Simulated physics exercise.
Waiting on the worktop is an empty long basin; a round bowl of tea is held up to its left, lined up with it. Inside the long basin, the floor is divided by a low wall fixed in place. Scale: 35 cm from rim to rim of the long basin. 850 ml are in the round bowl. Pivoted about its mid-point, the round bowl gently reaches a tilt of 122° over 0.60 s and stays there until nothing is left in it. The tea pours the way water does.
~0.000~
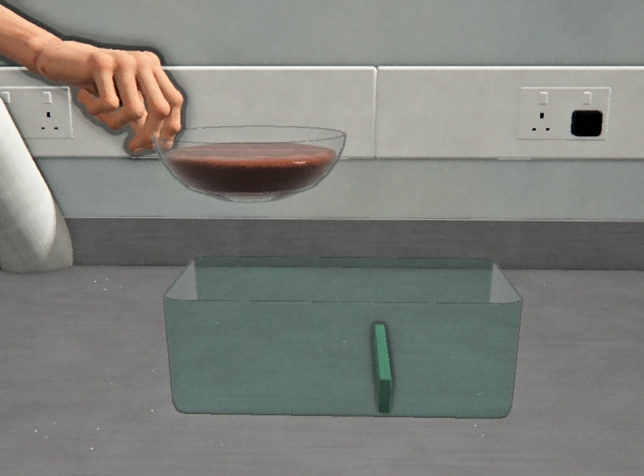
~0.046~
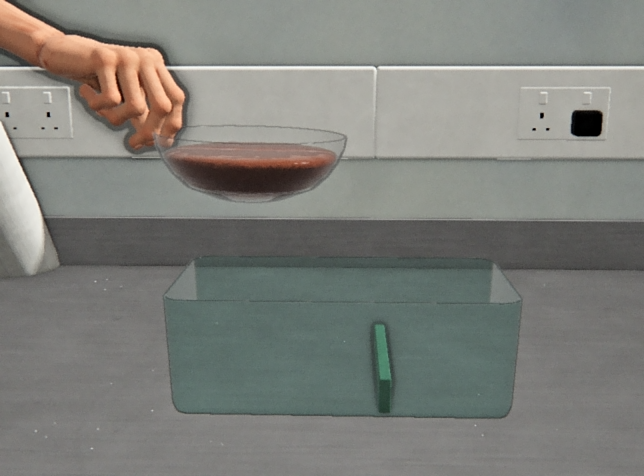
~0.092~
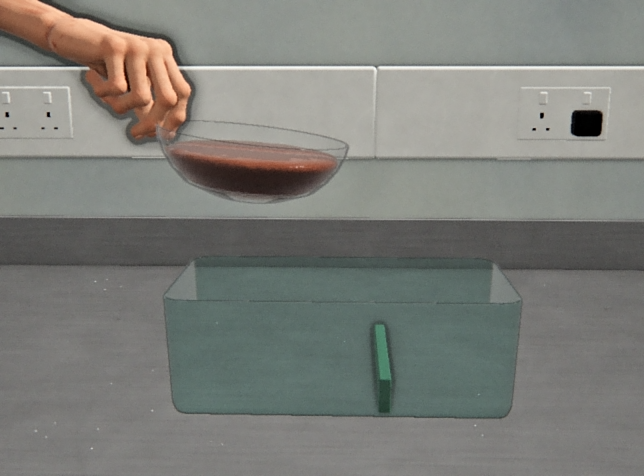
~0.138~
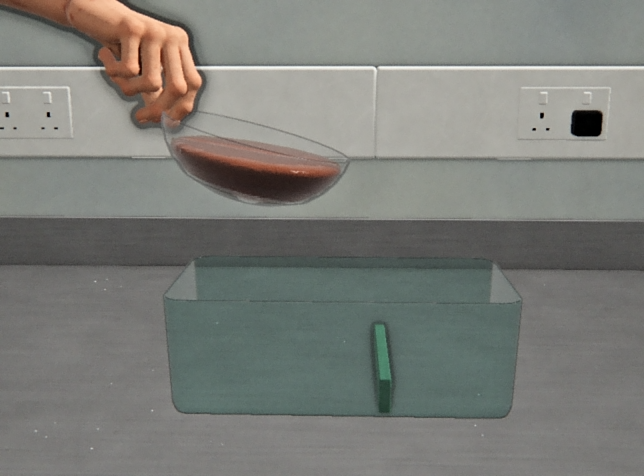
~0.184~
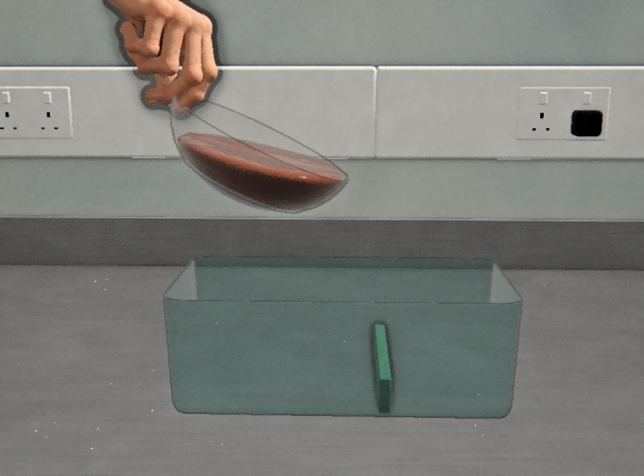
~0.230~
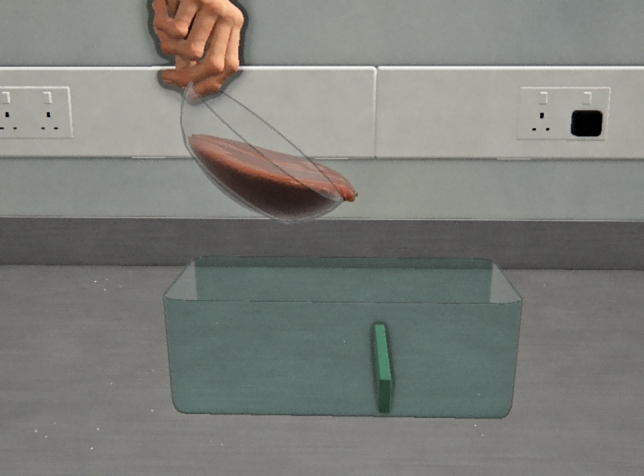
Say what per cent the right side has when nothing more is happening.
It has about 38 per cent.
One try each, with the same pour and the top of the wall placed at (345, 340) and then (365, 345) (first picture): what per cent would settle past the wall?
Result: 65 per cent, then 50 per cent.
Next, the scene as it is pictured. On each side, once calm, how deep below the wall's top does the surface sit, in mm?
About 24 mm left, about 22 mm right.
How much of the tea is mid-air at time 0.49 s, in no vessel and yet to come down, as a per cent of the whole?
About 1 per cent.
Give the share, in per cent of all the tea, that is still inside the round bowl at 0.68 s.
Around 0 in a hundred is still there.
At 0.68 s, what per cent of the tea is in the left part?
Around 48 in a hundred.
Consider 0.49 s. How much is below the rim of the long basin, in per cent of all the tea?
At that time the basin holds about 100 per cent of the liquid.
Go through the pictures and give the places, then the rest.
The first picture shows tilt 0°; pouring edge (345, 136); surface from (166, 151) to (338, 152); the long basin's rim runs from (180, 278) to (507, 281); the wall's top is at (382, 351).
The second picture shows tilt 2°; pouring edge (346, 139); surface from (166, 150) to (338, 153).
The third picture shows tilt 7°; pouring edge (348, 148); surface from (168, 144) to (340, 158).
The fourth picture shows tilt 15°; pouring edge (349, 162); surface from (173, 139) to (341, 165).
The fifth picture shows tilt 26°; pouring edge (347, 181); surface from (180, 134) to (343, 171).
The sixth picture shows tilt 39°; pouring edge (341, 201); surface from (191, 137) to (319, 173); 7 per cent is over the edge.
Then, 0.49 s in, the tilt is 112° and 0 per cent is still to pour, 60 is left of the wall and 39 right of it.
Then, 0.68 s in, the tilt is 122° and 0 per cent is still to pour, 48 is left of the wall and 33 right of it.
Then, 0.88 s in, the tilt is 122° and 0 per cent is still to pour, 55 is left of the wall and 38 right of it.
Then, 1.10 s in, the tilt is 122° and 0 per cent is still to pour, 55 is left of the wall and 38 right of it.
Finally, 55 per cent lies left of the wall, 38 right of it and 6 outside.
